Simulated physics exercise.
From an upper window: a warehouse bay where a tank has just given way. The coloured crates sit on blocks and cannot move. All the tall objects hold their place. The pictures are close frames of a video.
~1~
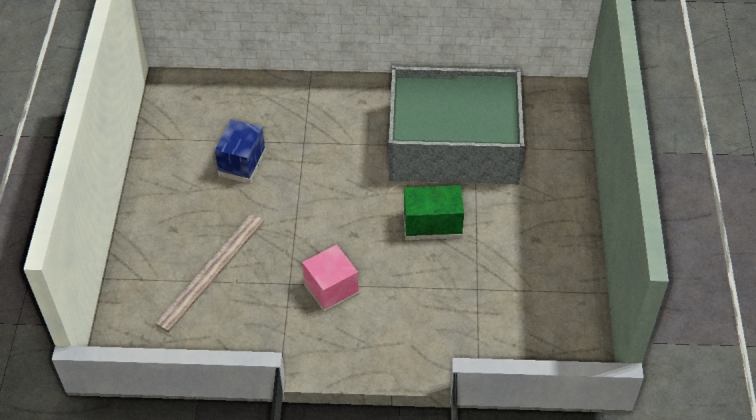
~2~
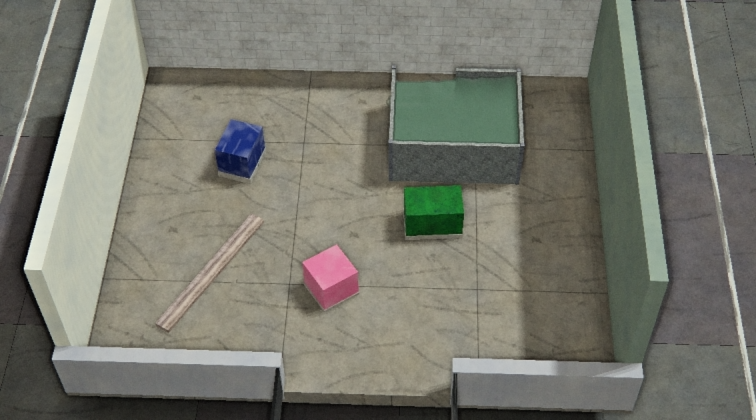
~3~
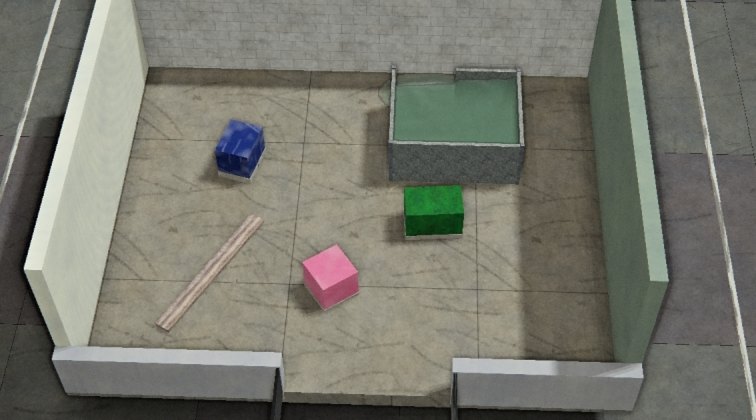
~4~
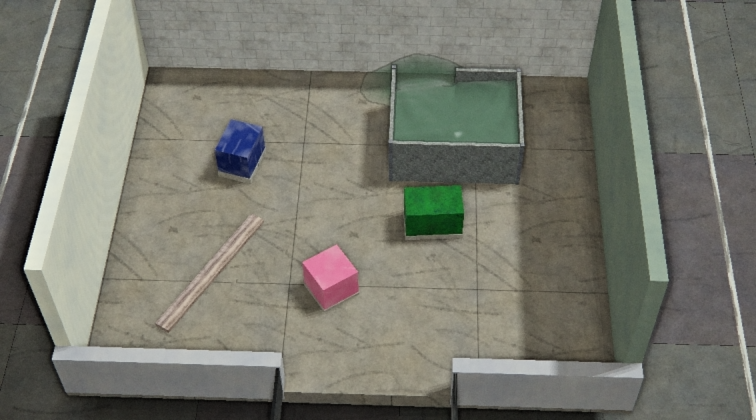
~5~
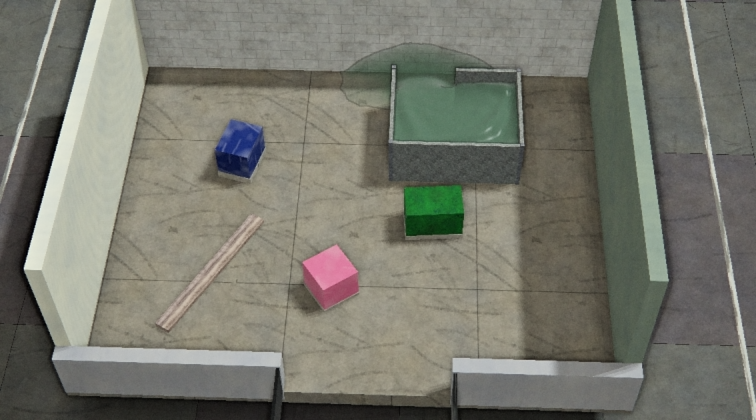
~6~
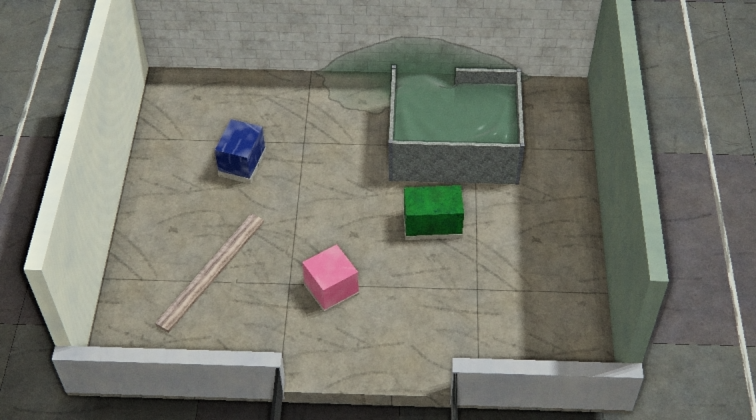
At first a grey-walled tank of green water stands whole at the back of a walled bay, near green, pink and blue boxes and a plank. Then a gap opens in its far side, and water pours out, spreading leftward along the back wall while the boxes and plank stay still.
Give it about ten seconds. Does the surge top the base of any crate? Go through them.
In the end: The green crate escapes dry; the pink crate is wetted; the blue crate is wetted.
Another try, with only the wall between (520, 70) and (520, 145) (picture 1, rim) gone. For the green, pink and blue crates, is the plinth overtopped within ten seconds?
The green one is safe, the pink one takes water, the blue one stays dry.
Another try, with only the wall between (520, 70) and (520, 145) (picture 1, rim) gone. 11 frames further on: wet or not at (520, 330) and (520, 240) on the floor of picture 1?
In that order: Awash, under water.
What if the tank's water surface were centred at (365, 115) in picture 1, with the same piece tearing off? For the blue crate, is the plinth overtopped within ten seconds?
In short: Blue escapes it.
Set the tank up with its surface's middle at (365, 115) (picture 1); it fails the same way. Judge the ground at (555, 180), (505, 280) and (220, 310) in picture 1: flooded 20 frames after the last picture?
As listed: Awash, clear, not flooded.
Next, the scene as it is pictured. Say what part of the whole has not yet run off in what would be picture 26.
I make it 100 per cent.
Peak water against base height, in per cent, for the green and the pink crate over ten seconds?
About 60 and 170 per cent.
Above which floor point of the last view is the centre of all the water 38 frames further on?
Near (362, 182).
A moment on, water covers 20 % of the floor; the green crate not reached, the pink crate not reached, the blue crate not reached.
Next, water covers 30 % of the floor; the green crate not reached, the pink crate not reached, the blue crate water round its plinth.
Then, water covers 55 % of the floor; the green crate water round its plinth, the pink crate not reached, the blue crate water round its plinth.
Later, water covers 75 % of the floor; the green crate water round its plinth, the pink crate water round its plinth, the blue crate water round its plinth.
In the end, water covers 95 % of the floor; the green crate stayed above the water, the pink crate was topped, the blue crate was topped.
